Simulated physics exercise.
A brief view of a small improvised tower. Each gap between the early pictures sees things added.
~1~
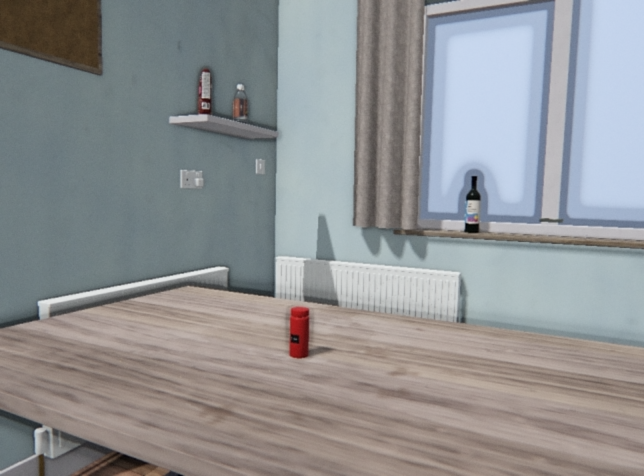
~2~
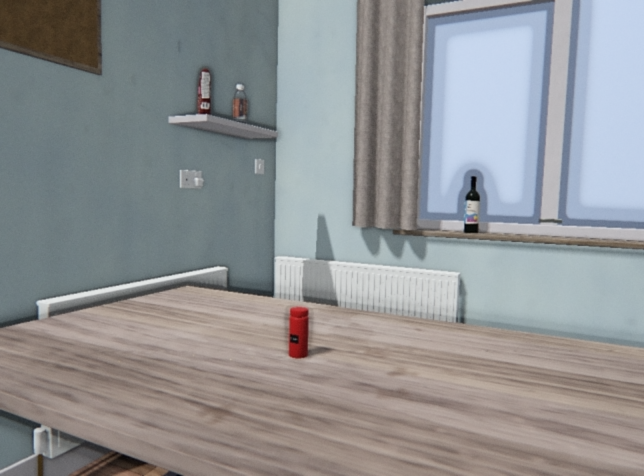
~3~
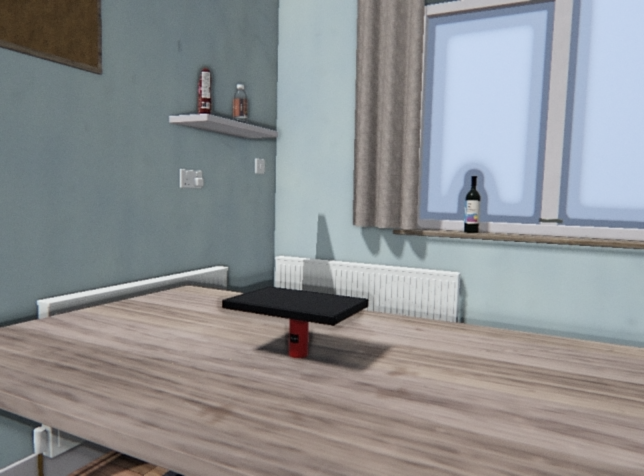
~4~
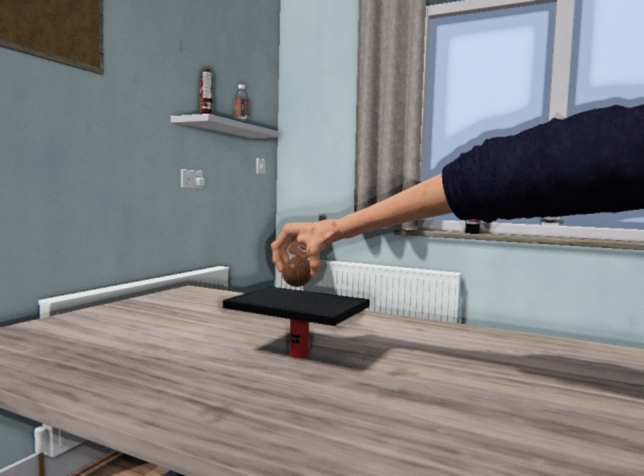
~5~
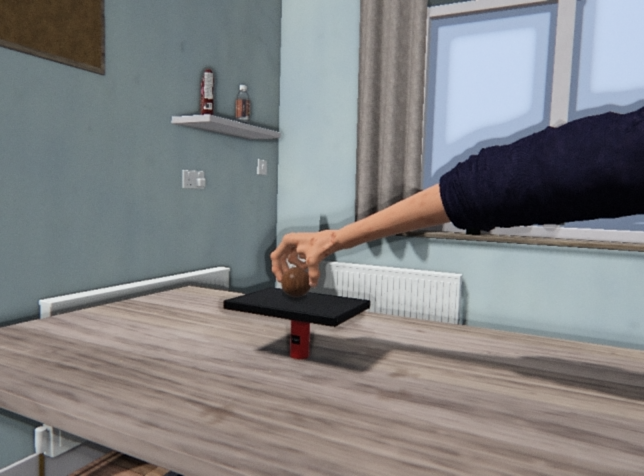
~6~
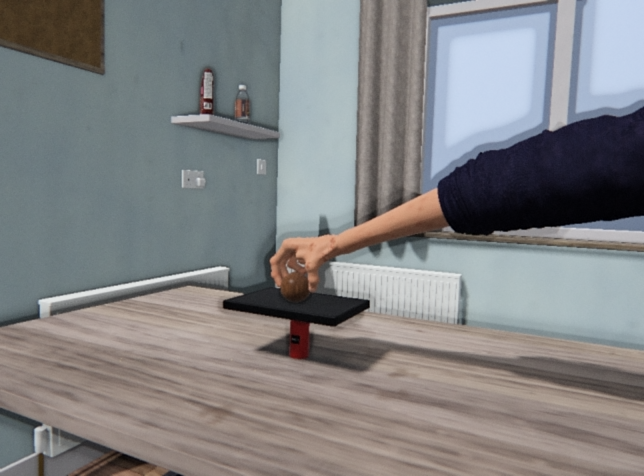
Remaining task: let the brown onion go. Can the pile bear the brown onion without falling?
Nothing drops or tips.
Then, 0.20 s after the last picture, nothing has stirred.
Then, 0.40 s after the last picture, brown onion resting near (296, 287).
At rest, all 3 in place. Seen from the same camera at the end, brown onion near (296, 287). The stack keeps its balance.
